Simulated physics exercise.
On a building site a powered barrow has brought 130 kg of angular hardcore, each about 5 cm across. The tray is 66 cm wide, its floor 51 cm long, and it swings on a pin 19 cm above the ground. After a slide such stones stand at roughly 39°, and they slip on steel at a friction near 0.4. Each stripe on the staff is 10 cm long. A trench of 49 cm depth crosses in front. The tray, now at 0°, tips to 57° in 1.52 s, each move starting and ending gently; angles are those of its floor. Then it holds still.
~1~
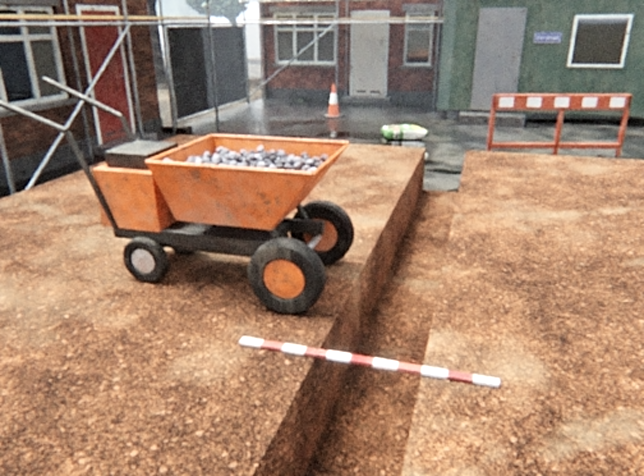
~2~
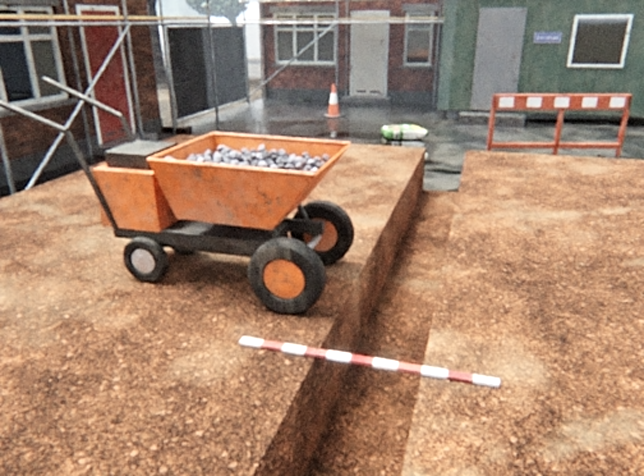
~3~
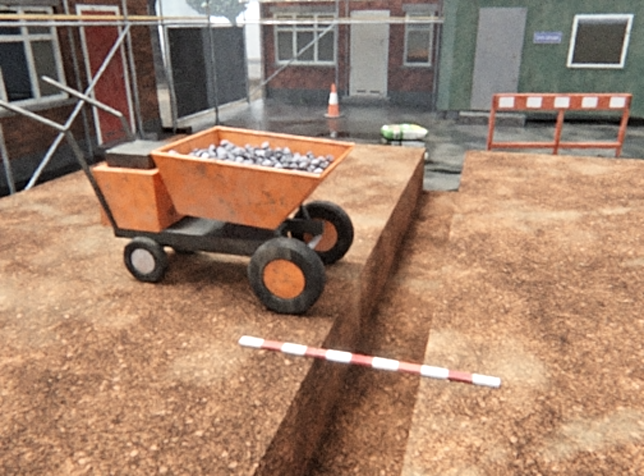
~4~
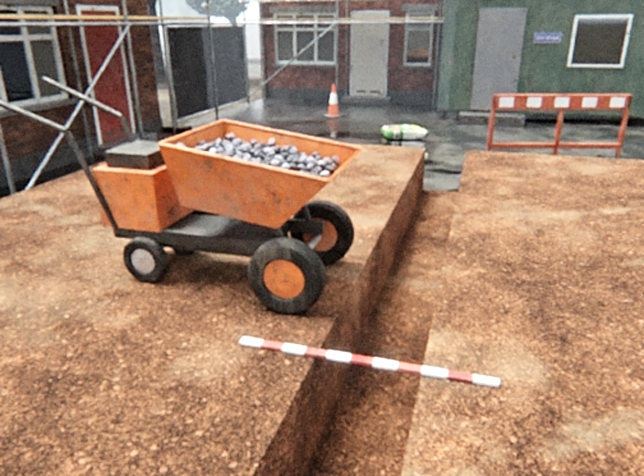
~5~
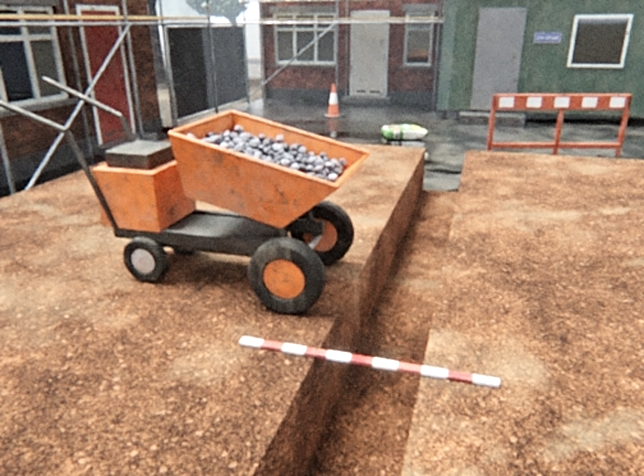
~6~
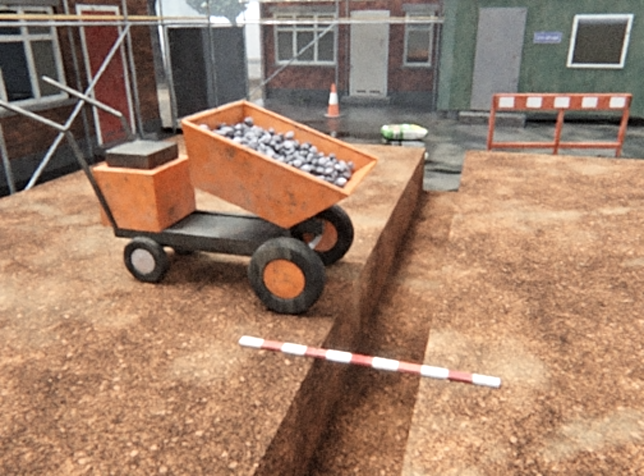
Orange powered barrow's stone-filled tray slowly tilting forward to the right beside a trench, its wheels staying still on brown ground.
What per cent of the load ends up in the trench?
About 15 per cent.
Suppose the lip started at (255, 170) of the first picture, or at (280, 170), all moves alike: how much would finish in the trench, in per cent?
Near 20 per cent from the first place, 15 from the second.
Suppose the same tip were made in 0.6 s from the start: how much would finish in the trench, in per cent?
Then about 15 per cent.
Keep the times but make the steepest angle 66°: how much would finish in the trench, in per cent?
In that case some 40 per cent.
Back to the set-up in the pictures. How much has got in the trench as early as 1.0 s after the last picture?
About 0 per cent by then.
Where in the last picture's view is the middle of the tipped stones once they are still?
Their middle is at about (416, 375).
Then, 0.5 s after the last picture the floor is at 48°, 100 % in the tray; the foremost stones are at (375, 215).
Then, 1.0 s after the last picture the floor is at 57°, 98 % in the tray, 2 % in the trench; the foremost stones are at (425, 308).
Then, 1.4 s after the last picture the floor is at 57°, 91 % in the tray, 7 % in the trench, 3 % past the trench; the foremost stones are at (472, 309).
Then, 3.3 s after the last picture the floor is at 57°, 81 % in the tray, 15 % in the trench, 5 % past the trench; the foremost stones are at (489, 309).
